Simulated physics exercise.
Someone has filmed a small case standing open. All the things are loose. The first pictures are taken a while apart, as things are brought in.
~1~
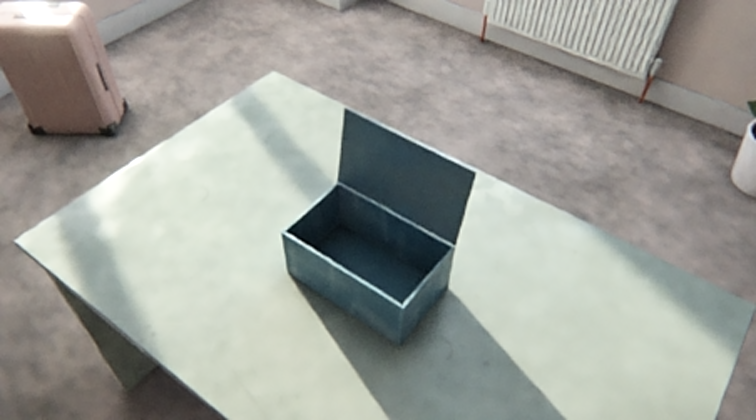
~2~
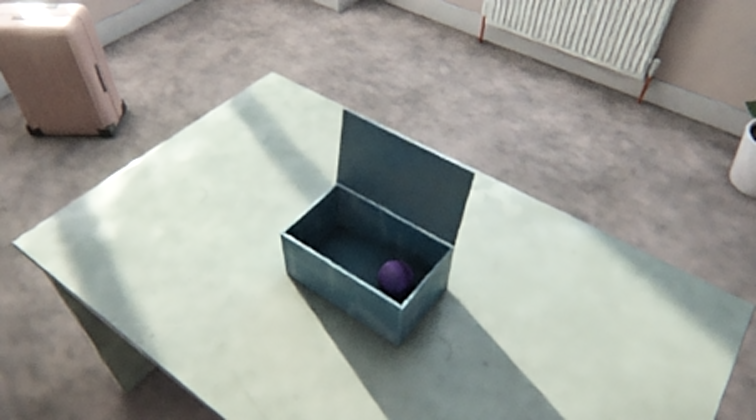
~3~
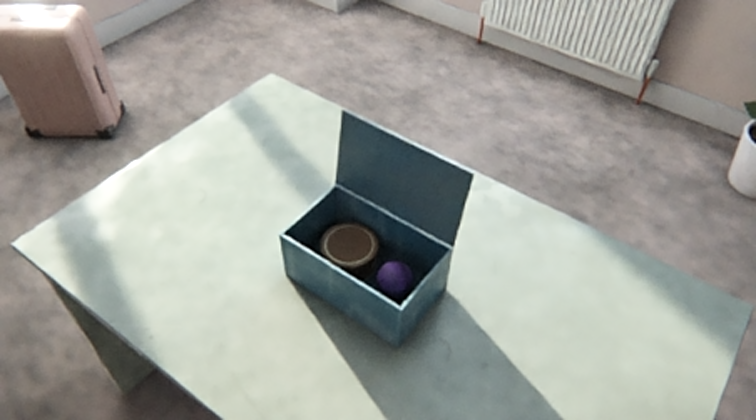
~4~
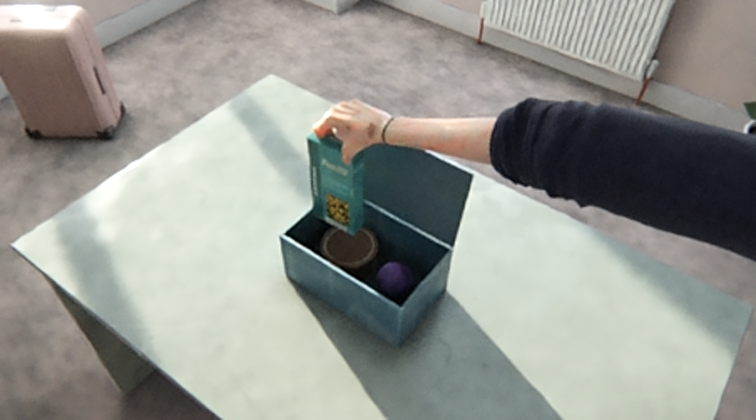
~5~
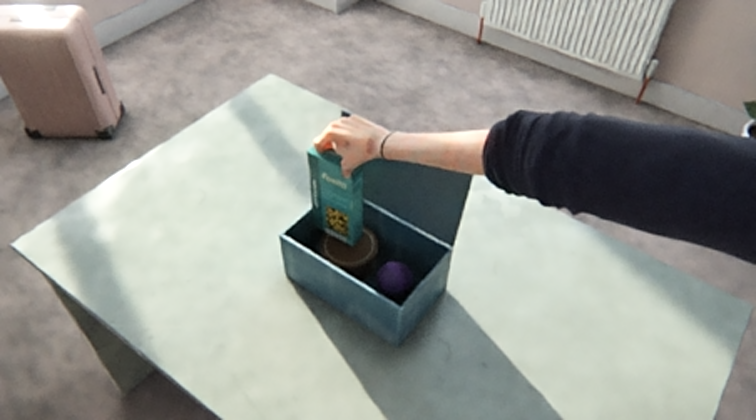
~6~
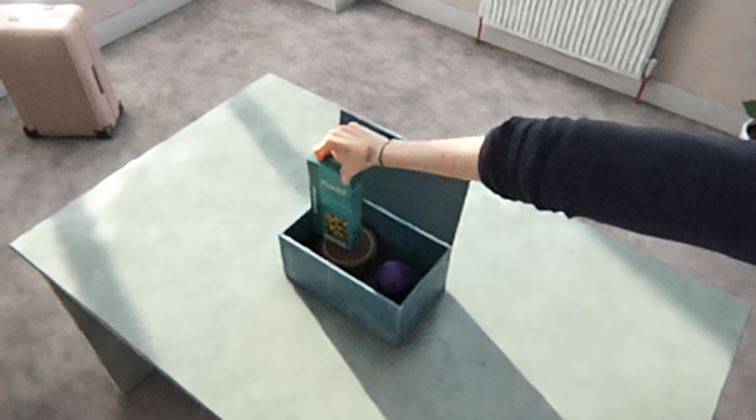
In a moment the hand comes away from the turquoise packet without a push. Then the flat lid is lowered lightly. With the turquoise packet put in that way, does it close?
Outcome: The lid is held up.
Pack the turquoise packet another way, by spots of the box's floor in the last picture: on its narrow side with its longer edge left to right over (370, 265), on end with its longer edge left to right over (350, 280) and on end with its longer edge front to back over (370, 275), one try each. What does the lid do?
In the first case it sits on the rim; in the second case it is held up; in the third case it is held up.
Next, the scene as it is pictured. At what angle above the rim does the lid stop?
About 12°.
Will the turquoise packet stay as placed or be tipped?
It tips.
Then, 1.60 s on from there, lid 63° above the rim; turquoise packet turned 7° from how it was put near (332, 206).
Then, 2.00 s on from there, lid 28° above the rim; turquoise packet on its side near (308, 239).
In the end, lid 13° above the rim; toppled in the box, turquoise packet; the other 2 unmoved. At the end, from the last picture's camera, turquoise packet near (309, 240).
